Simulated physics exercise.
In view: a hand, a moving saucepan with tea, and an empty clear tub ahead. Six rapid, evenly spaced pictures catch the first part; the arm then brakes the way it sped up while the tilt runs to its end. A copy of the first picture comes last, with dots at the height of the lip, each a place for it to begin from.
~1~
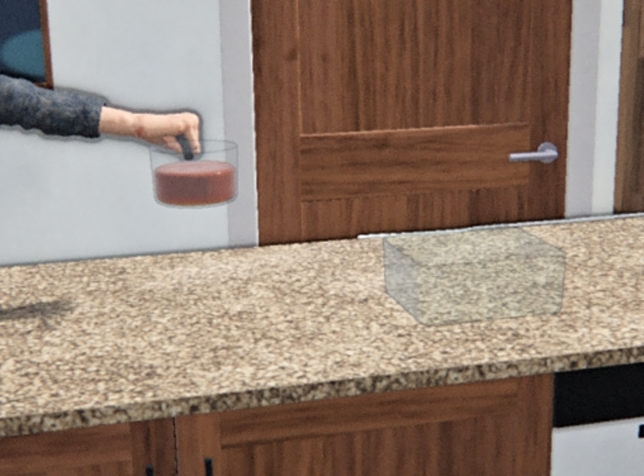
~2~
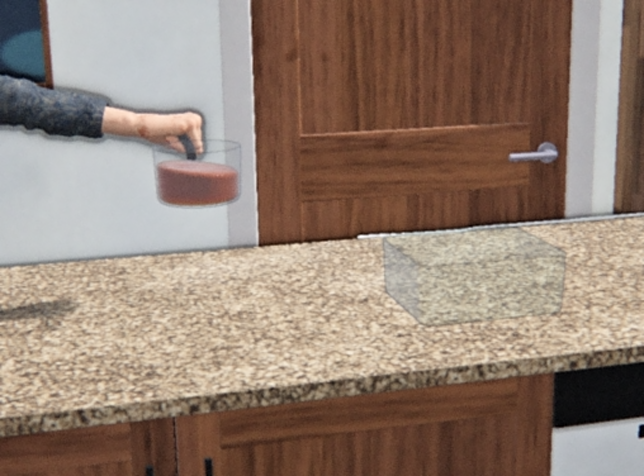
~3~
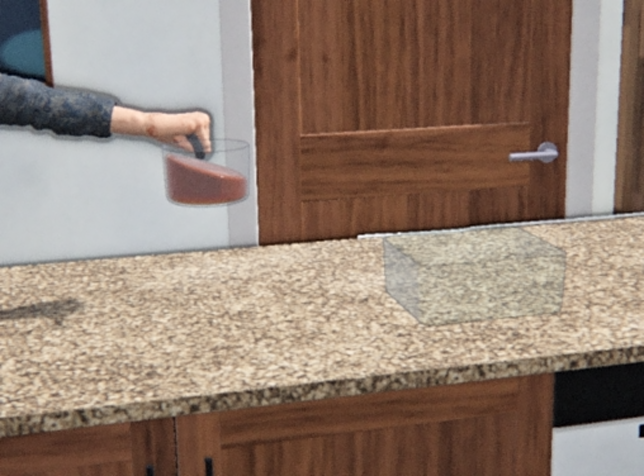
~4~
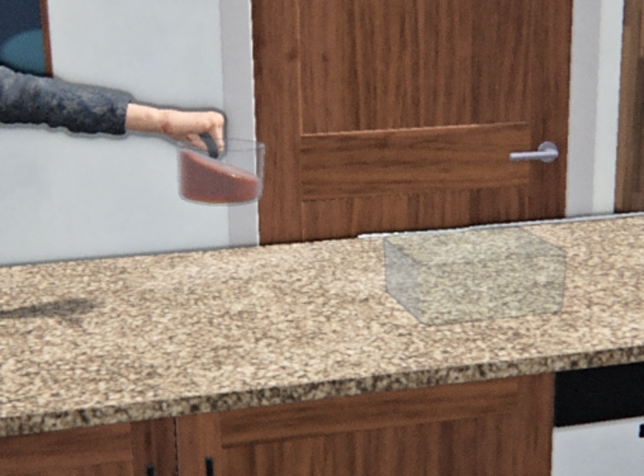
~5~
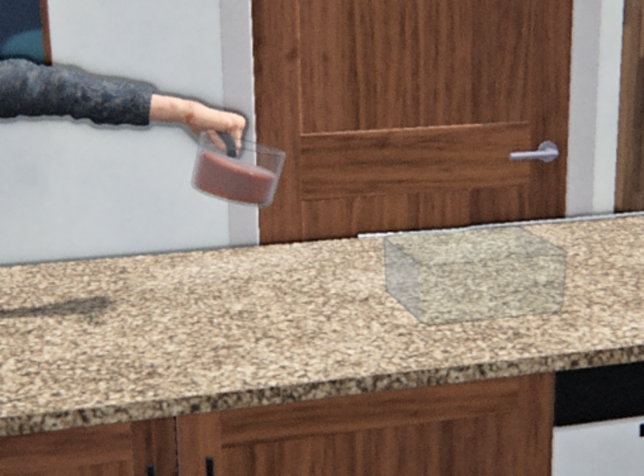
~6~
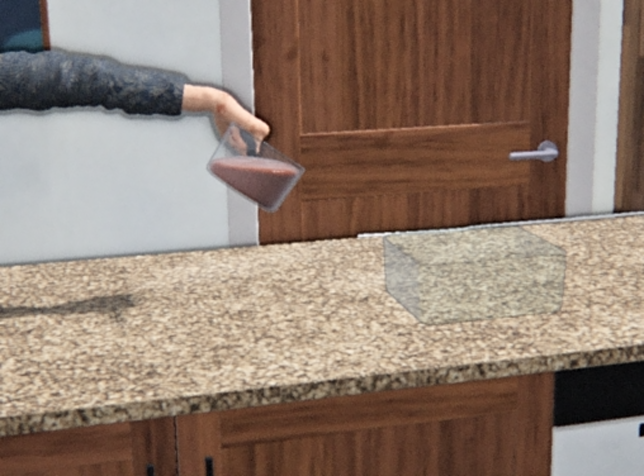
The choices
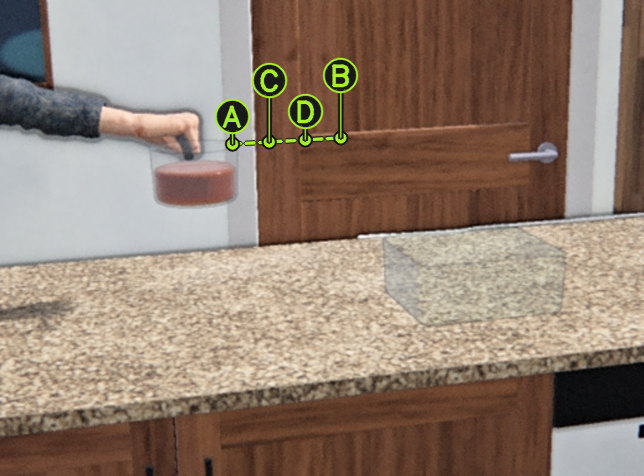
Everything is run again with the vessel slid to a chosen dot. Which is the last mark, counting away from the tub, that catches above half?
Choose C.
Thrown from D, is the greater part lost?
No, not at all.
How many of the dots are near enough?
Three of them.
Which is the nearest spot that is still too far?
That is spot A.
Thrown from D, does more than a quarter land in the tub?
Yes.
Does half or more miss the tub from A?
Yes, it does.
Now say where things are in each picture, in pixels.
Upright, lip at (235, 143); tub from (419, 326) to (561, 312); nothing has left yet, in the first frame.
Upright, lip at (238, 143); nothing has left yet, in the second frame.
Upright, lip at (247, 143); nothing has left yet, in the third frame.
Tipped about 3°, lip at (262, 144); nothing has left yet, in the fourth frame.
Tipped about 16°, lip at (283, 152); nothing has left yet, in the fifth frame.
Tipped about 36°, lip at (302, 167); nothing has left yet, in the sixth frame.
In lime, A at (232, 144); B at (340, 137); C at (269, 142); D at (305, 139).
If A is chosen, about 7 % lands in the tub, 91 % falls short.
If B is chosen, about 73 % lands in the tub, 5 % falls short and 22 % goes beside or beyond.
If C is chosen, about 74 % lands in the tub, 14 % falls short and 13 % goes beside or beyond.
If D is chosen, about 74 % lands in the tub, 3 % falls short and 23 % goes beside or beyond.
